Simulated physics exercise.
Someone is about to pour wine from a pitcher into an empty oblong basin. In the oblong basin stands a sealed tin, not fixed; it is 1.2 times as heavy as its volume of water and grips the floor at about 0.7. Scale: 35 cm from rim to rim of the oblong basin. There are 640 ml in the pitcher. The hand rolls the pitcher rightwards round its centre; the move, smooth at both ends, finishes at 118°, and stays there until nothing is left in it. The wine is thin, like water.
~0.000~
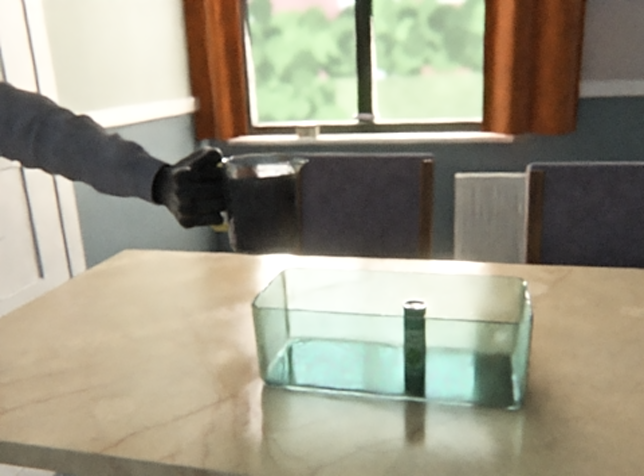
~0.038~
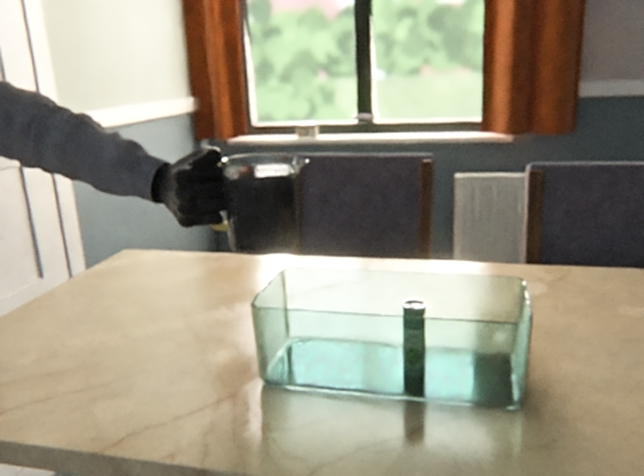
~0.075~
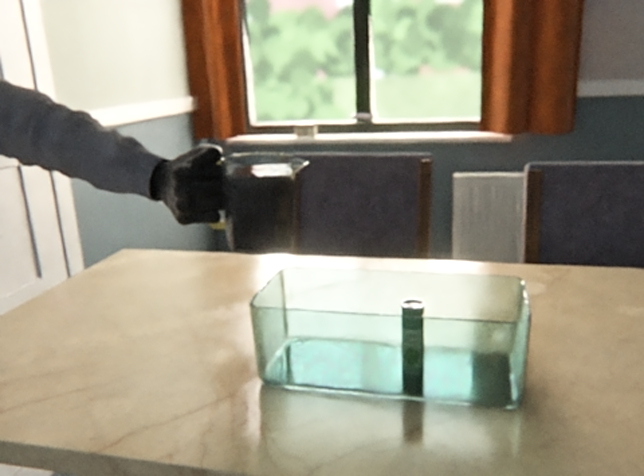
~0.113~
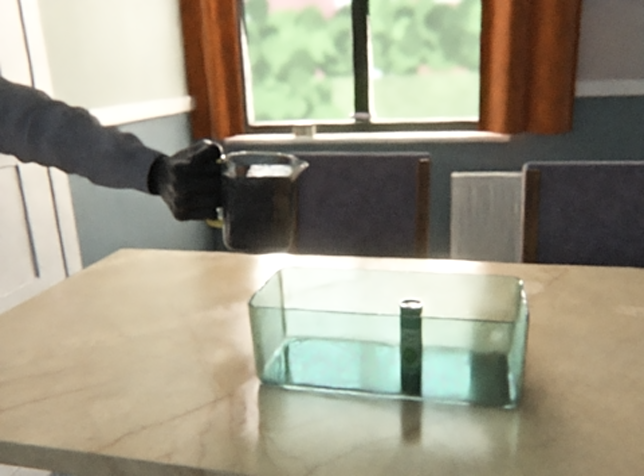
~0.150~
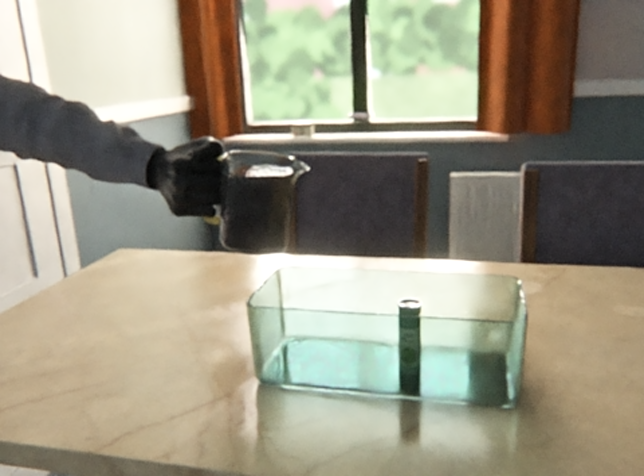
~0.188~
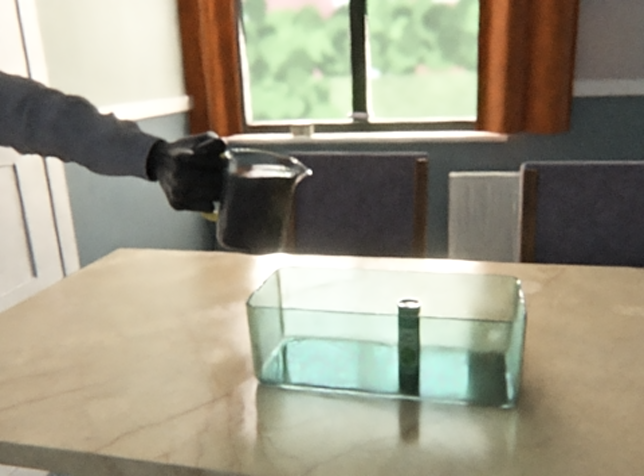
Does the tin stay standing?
It stays up.
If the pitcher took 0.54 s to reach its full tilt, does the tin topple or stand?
The tin stays up.
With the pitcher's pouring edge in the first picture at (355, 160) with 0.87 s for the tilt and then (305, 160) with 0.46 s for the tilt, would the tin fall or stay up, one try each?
First it falls; then it keeps standing.
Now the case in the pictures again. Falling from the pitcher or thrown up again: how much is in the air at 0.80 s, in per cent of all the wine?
Some 12 per cent.
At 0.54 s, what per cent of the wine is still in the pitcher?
About 74 per cent.
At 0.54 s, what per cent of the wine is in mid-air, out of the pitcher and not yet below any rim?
Near 18 in a hundred.
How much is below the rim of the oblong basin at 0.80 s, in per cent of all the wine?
Near 72 in a hundred.
After 0.54 s the tilt is 81° and 73 per cent is still to pour; the tin stands where it began.
After 0.80 s the tilt is 116° and 15 per cent is still to pour; the tin stands where it began.
After 1.07 s the tilt is 118° and 0 per cent is still to pour; the tin stands where it began.
After 1.37 s the tilt is 118° and 0 per cent is still to pour; the tin stands where it began.
In the end the tin stands where it began.
